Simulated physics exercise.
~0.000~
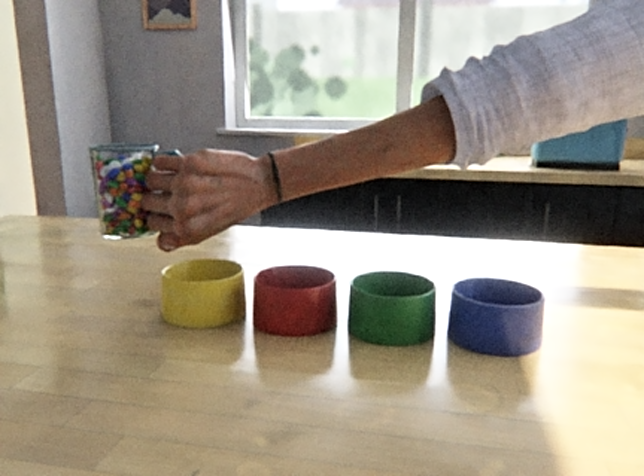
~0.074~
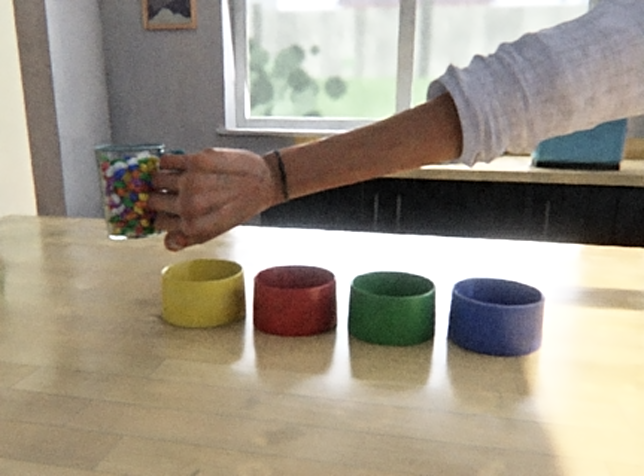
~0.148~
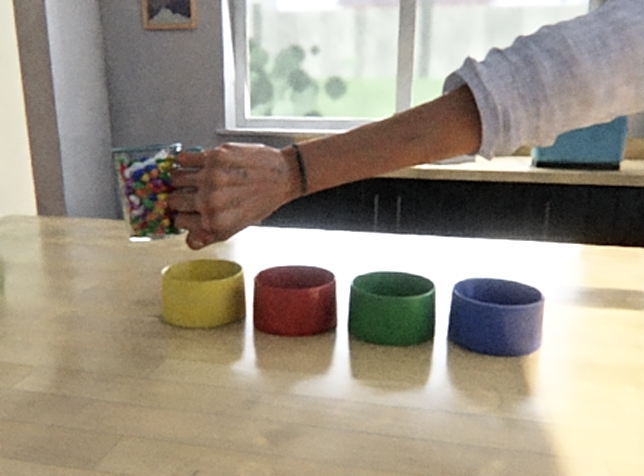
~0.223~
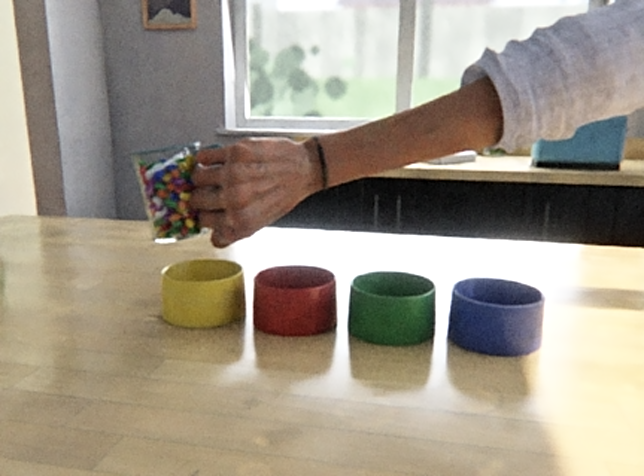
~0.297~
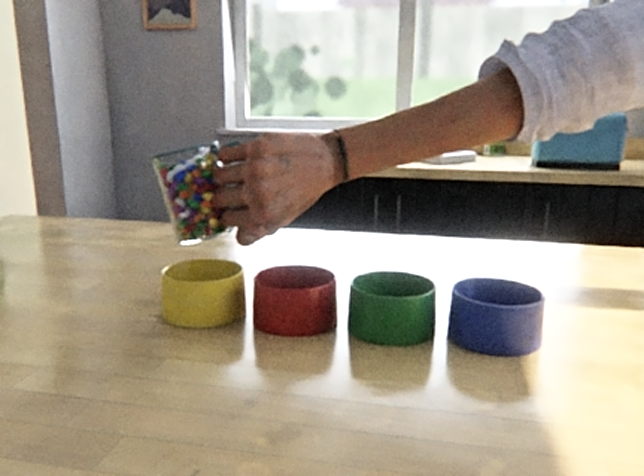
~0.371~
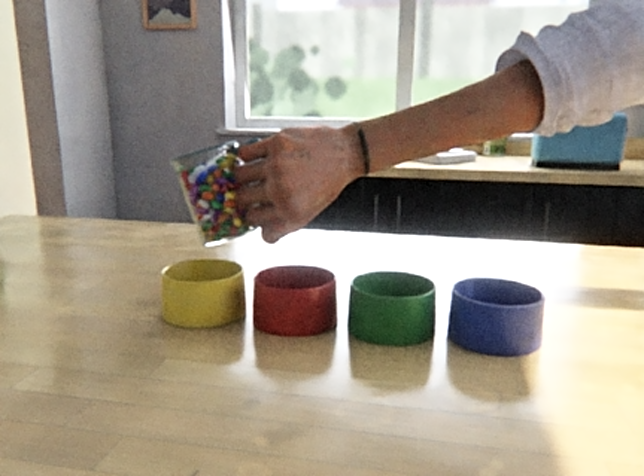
We see a hand holding a clear glass cup of colourful pieces at the left, above a table with yellow, red, green and blue dishes. The arm moves the cup a short way right, gradually tilting it.
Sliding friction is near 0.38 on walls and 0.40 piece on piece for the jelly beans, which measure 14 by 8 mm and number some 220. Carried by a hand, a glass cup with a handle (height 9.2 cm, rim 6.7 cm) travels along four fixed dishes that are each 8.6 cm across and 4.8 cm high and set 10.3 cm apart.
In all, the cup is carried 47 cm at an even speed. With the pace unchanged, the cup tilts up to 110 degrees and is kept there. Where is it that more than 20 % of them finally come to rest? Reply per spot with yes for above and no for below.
Red dish: No, below. Blue dish: Yes, above. Green dish: No, below. Yellow dish: No, below. Counter: No, below.
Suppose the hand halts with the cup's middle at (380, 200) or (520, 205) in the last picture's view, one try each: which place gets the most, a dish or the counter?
Top receivers, in order: Red and counter.
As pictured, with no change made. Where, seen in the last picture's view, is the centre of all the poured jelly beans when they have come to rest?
Roughly pixel (503, 312).
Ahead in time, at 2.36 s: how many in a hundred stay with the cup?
Estimate: Around 40 % of the load.
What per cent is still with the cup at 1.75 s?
Close to 100 in a hundred.
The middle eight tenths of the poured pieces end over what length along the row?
Length: Approx. 5 cm.
After 1.20 s, tilt 60 degrees; cup holds 100 %.
After 1.75 s, tilt 89 degrees; cup holds 100 %.
After 2.36 s, tilt 110 degrees; cup holds 40 %, blue 60 %.
In the end, at 3.6 s, red 0 %, blue 100 %, green 0 %, yellow 0 %, counter 0 %.
